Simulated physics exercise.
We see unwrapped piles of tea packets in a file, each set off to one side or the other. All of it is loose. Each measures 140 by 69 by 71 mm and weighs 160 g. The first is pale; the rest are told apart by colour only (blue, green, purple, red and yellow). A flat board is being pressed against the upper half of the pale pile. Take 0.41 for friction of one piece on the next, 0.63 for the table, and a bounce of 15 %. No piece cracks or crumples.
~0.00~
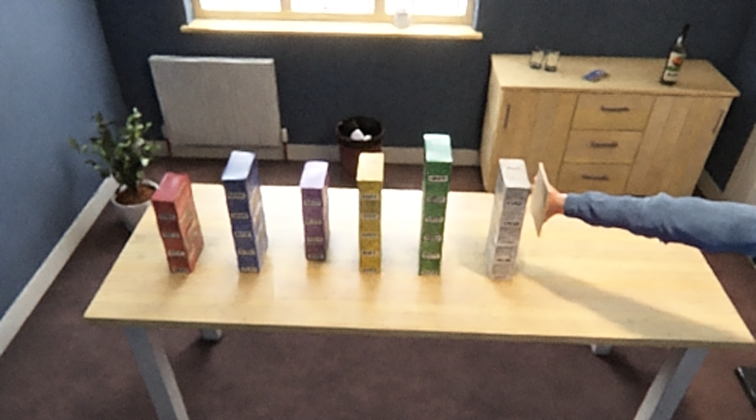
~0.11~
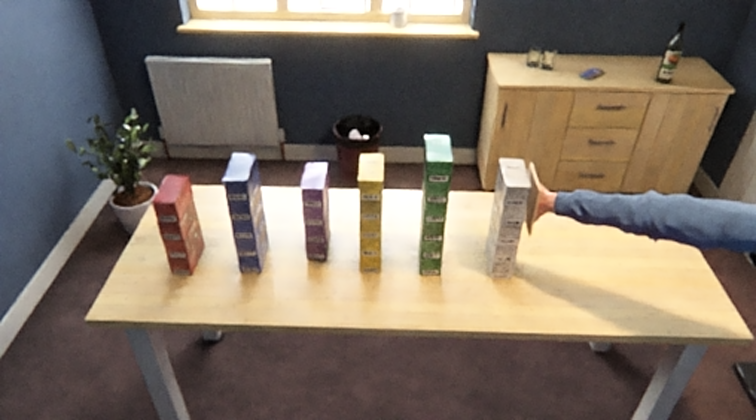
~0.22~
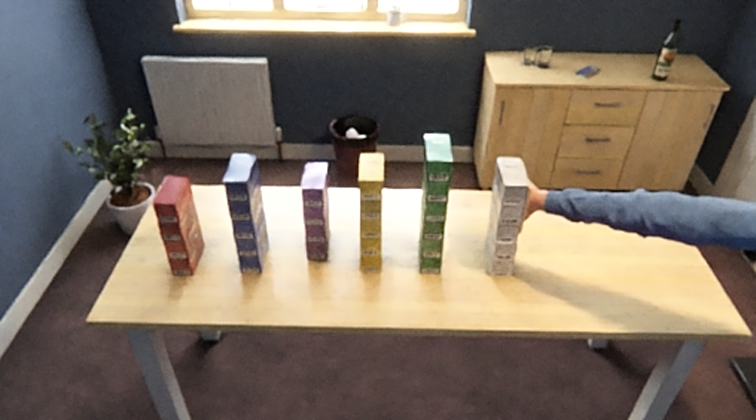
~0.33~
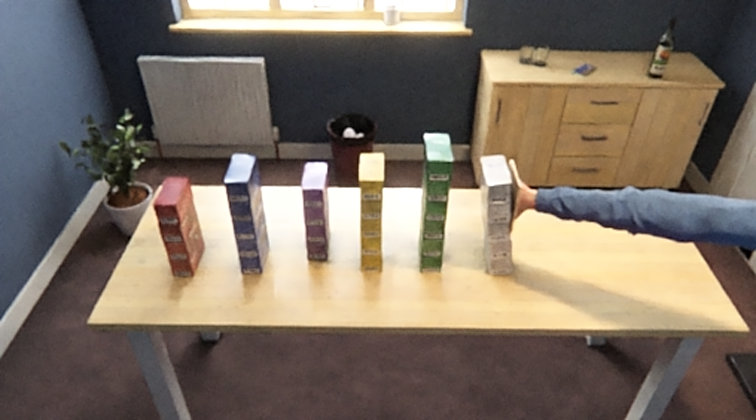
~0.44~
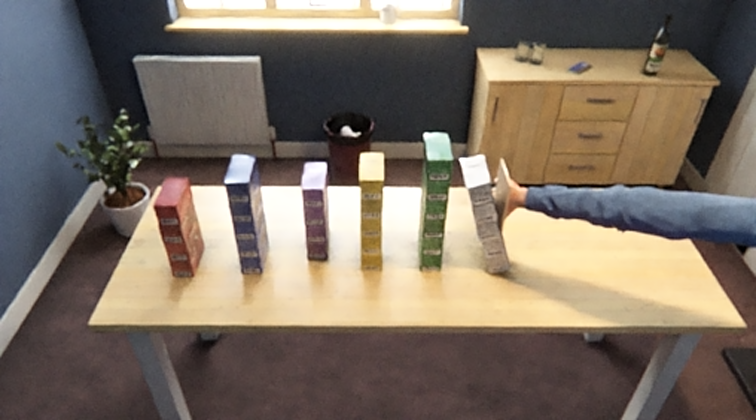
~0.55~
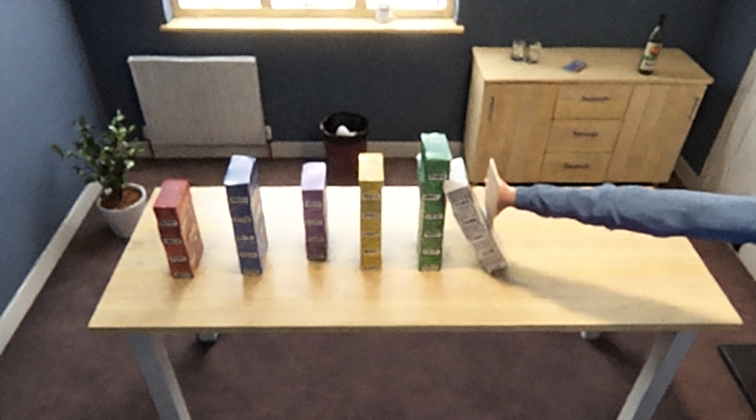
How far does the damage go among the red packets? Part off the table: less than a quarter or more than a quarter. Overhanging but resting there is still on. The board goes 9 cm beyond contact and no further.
It comes to upwards of a quarter.
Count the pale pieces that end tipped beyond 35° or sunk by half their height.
The count is 5.
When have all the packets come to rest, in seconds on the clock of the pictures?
Near 2.5 s.
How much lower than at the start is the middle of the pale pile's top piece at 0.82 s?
Roughly 6 cm.
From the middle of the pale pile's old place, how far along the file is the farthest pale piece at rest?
About 34 cm.
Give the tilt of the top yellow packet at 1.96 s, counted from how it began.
About 50°.
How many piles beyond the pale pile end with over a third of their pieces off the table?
1 in all.
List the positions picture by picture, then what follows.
In the first frame (we follow the side turned to the camera; the camera moves round a little), board (546, 209) 48 mm short; top red packet (170, 186); top yellow packet (371, 166); no other piece has moved.
The second frame shows board (536, 208) 22 mm short; top red packet (171, 188).
The third frame shows board (527, 206) 5 mm in; top red packet (171, 189).
The fourth frame shows board (517, 205) 31 mm in, top of the pale pile leaning 8°; top red packet (171, 190); no other piece has moved.
The fifth frame shows board (507, 203) 58 mm in, top of the pale pile leaning 17°; top red packet (171, 191); no other piece has moved.
The sixth frame shows board (497, 203) 8 cm in, top of the pale pile leaning 24°; top red packet (170, 192); top green packet (436, 146); one has shifted.
Around 0.82 s, 5 of the pale pile down; none of the 4 red packets off the table (0 of 24 in all colours); top red packet unmoved; top green packet tipped 17°.
Around 1.14 s, 5 of the pale pile down; none of the 4 red packets off the table (0 of 24 in all colours); top red packet unmoved; top green packet tipped 30°, 8 cm lower.
Around 1.48 s, 5 of the pale pile down; none of the 4 red packets off the table (0 of 24 in all colours); top red packet displaced 25 mm; top blue packet on its side.
Around 1.96 s, 5 of the pale pile down; 1 of the 4 red packets off the table (1 of 24 in all colours); top red packet upside down; top blue packet upside down.
Finally (2.5 s), 5 of the pale pile down; 2 of the 4 red packets off the table (2 of 24 in all colours); top red packet 96 cm lower; top purple packet upside down. That is 50 per cent. Seen by the last camera, middles, top red packet near (72, 388), top purple packet near (182, 208).
